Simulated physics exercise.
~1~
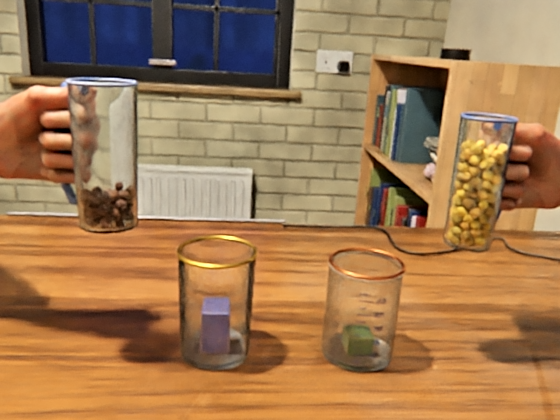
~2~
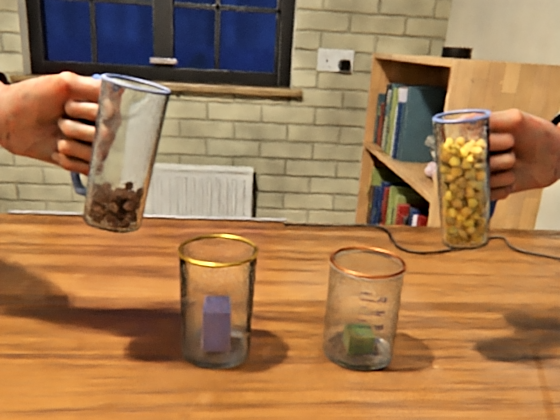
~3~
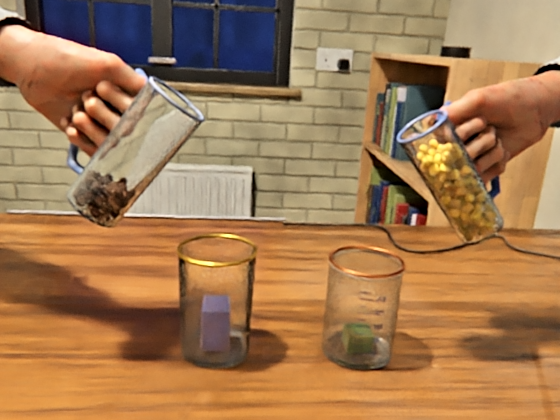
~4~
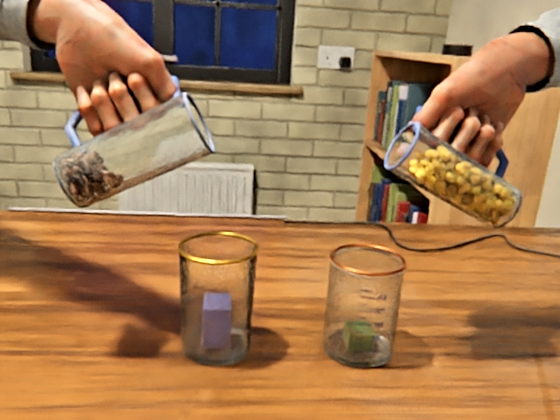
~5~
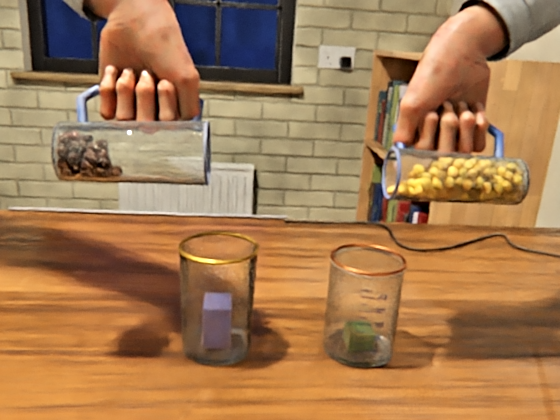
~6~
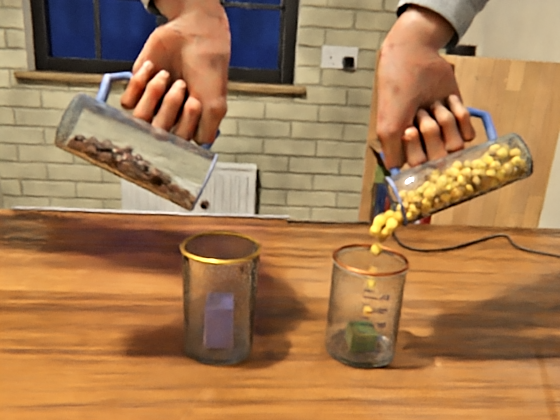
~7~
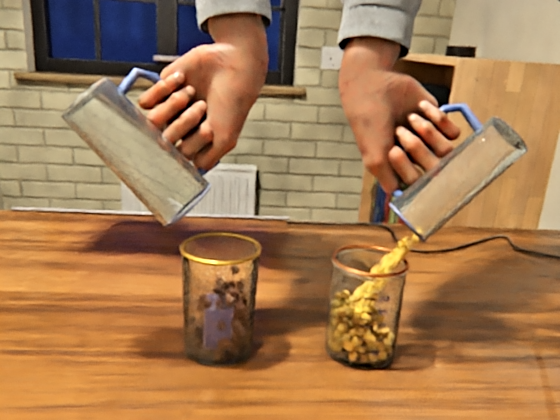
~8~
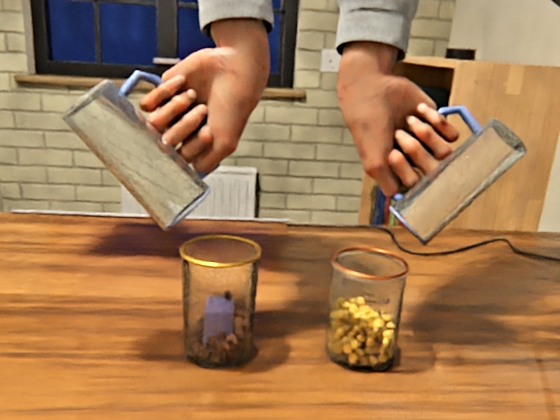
Two hands tipped clear cups over two glass containers on a wooden table, pouring brown bits into the left and yellow pieces into the right, until the cups were empty, the purple block still showed and the green one was buried.
